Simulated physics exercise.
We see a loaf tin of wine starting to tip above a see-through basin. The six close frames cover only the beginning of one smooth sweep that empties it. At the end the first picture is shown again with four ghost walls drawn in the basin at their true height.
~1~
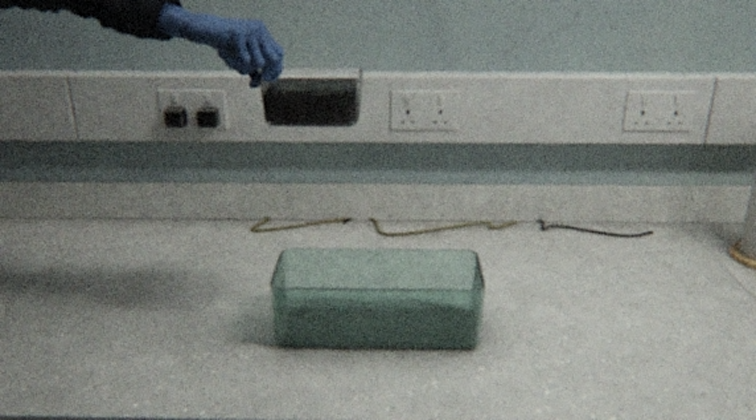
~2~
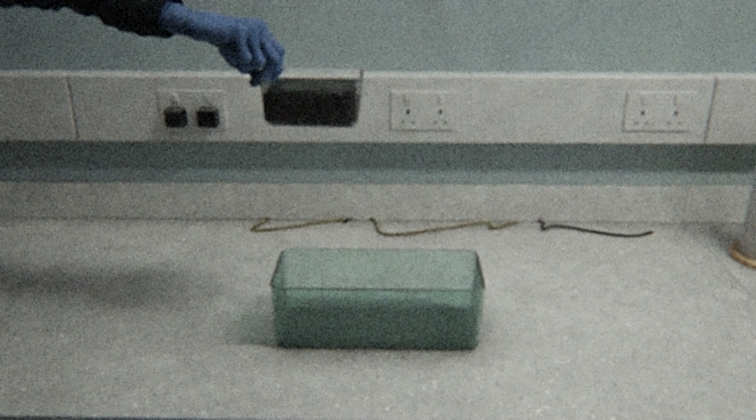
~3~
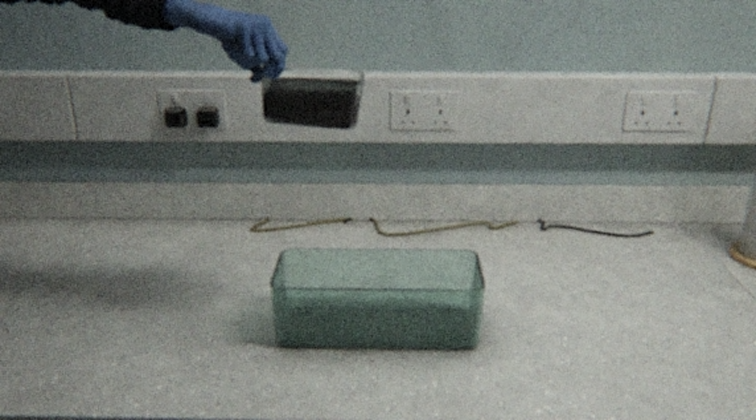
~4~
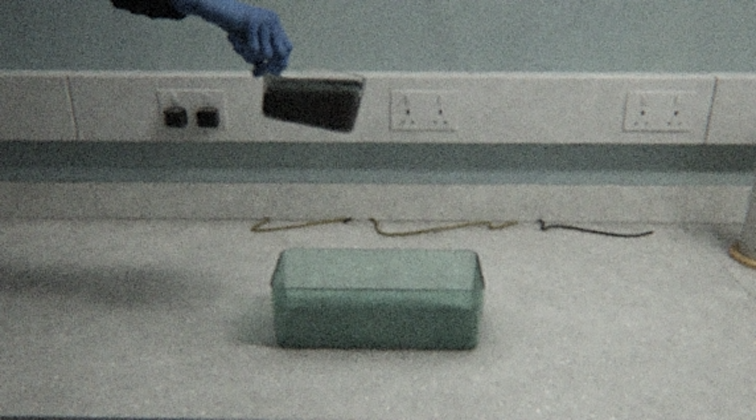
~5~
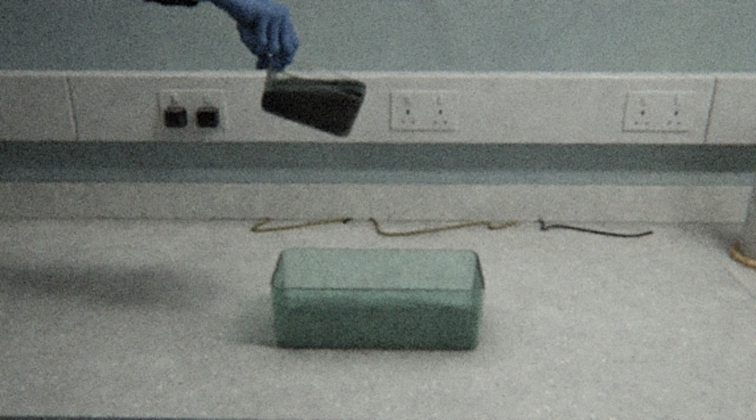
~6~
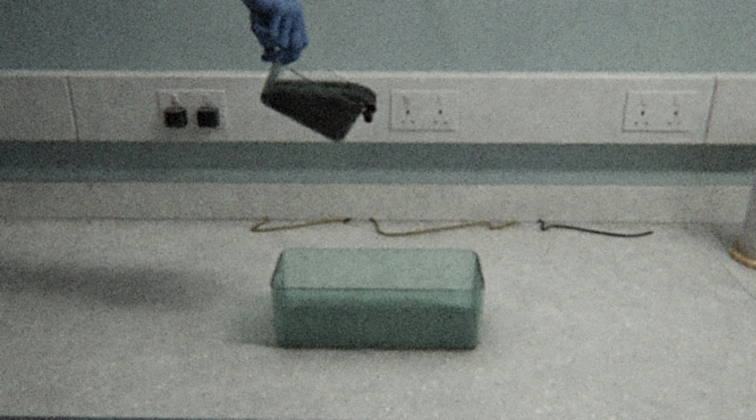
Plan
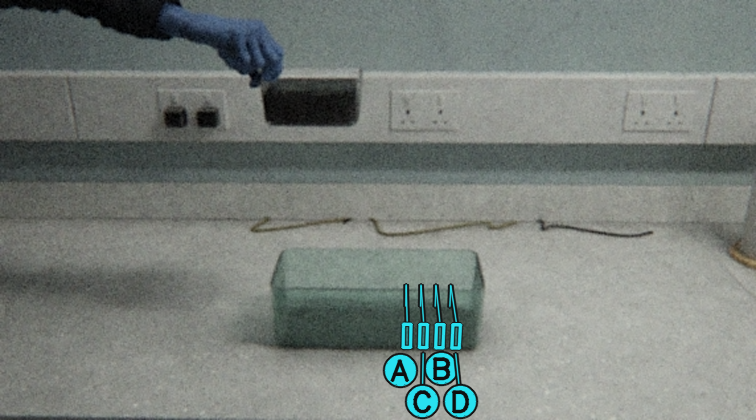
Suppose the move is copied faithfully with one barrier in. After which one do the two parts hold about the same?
Choose C.
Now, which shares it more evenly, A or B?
Place A.
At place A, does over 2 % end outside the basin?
Yes.
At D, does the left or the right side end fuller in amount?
The left one.
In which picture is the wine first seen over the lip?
In picture 5.
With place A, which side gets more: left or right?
More ends on the right.
On the marked copy, A at (406, 353); B at (439, 353); C at (423, 353); D at (455, 353).
If A is chosen, about 32 % ends left of the wall and 63 % right of it; 5 % is lost outside.
If B is chosen, about 75 % ends left of the wall and 19 % right of it; 5 % is lost outside.
If C is chosen, about 46 % ends left of the wall and 48 % right of it; 6 % is lost outside.
If D is chosen, about 88 % ends left of the wall and 6 % right of it; 6 % is lost outside.
